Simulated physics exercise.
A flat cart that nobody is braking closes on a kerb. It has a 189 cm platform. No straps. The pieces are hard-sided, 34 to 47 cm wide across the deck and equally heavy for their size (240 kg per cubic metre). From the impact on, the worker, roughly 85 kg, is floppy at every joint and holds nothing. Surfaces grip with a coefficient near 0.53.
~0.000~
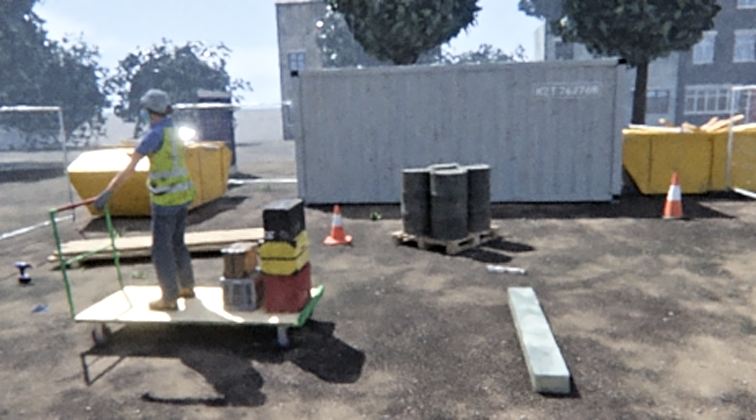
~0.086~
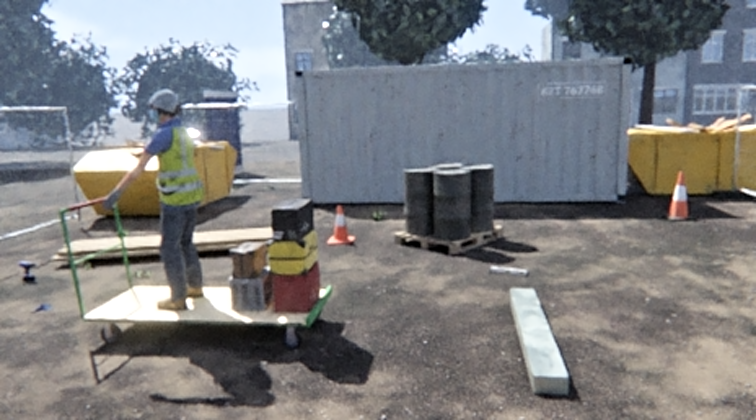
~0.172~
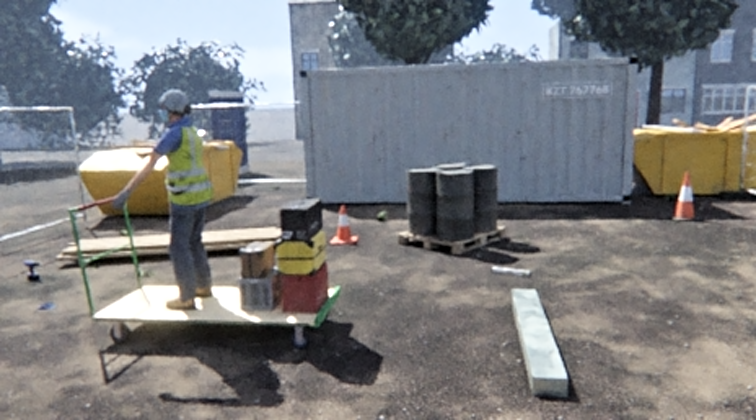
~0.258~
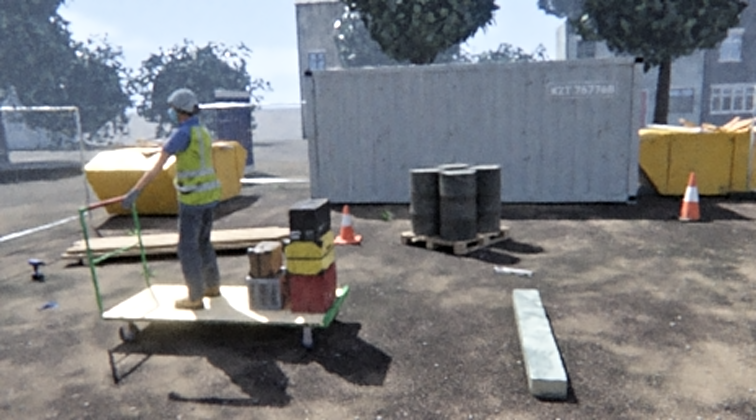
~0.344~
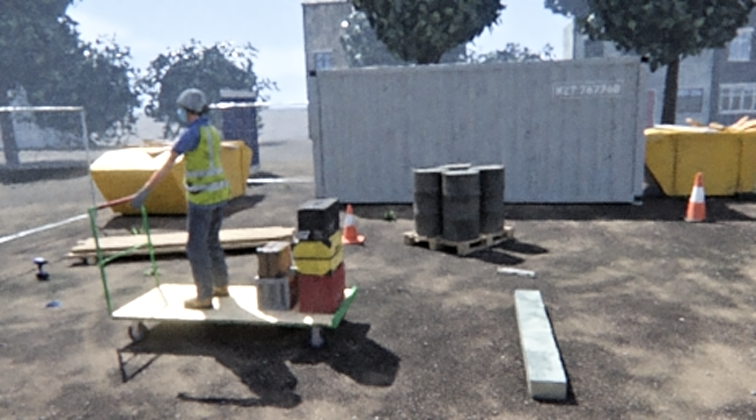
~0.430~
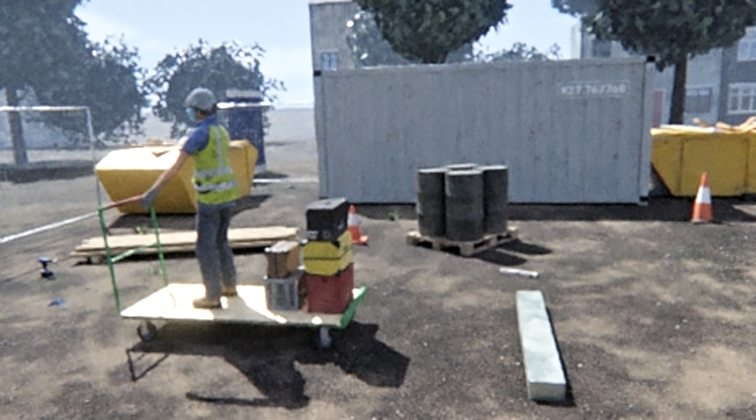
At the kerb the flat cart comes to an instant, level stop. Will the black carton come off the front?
In the end the black carton keeps its place on the deck.
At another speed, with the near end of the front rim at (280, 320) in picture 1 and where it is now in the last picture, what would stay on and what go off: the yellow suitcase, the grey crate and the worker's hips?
In that case yellow off, grey on, hips on.
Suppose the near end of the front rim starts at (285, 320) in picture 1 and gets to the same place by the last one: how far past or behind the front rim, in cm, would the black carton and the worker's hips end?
Then black 80 past, hips 60 behind.
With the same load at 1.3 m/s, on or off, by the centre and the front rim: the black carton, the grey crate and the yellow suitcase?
Then black off, grey on, yellow off.
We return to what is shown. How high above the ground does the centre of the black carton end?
Some 100 cm up.
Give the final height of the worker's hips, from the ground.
About 40 cm.
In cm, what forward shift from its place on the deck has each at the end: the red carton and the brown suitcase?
Forward: Red 0, brown 15.
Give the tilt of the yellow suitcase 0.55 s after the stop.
Roughly 0° from upright.
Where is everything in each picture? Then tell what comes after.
Black carton (285, 219), brown suitcase (241, 260), rim corner (299, 322); 0 cm covered, 179 to go, in the first picture.
Black carton (293, 219), brown suitcase (249, 259), rim corner (308, 322); 7 cm covered, 172 to go, in the second picture.
Black carton (302, 219), brown suitcase (258, 259), rim corner (316, 323); 14 cm covered, 165 to go, in the third picture.
Black carton (311, 219), brown suitcase (266, 259), rim corner (325, 323); 21 cm covered, 158 to go, in the fourth picture.
Black carton (319, 219), brown suitcase (275, 259), rim corner (334, 323); 29 cm covered, 151 to go, in the fifth picture.
Black carton (328, 219), brown suitcase (283, 259), rim corner (342, 324); 36 cm covered, 144 to go. Speed about 0.8 m/s, in the sixth picture.
After 2.15 s the deck stops.
After 2.70 s the black carton is 16 cm behind the rim, tilted 5°, near (514, 219) in the last picture's view.
After 3.15 s the black carton is 20 cm behind the rim, tilted 0°, near (508, 220) in the last picture's view.
At rest, 4.9 s, nothing is past the rim; behind it, yellow suitcase, black carton, red carton, brown suitcase, grey crate and the worker's hips.
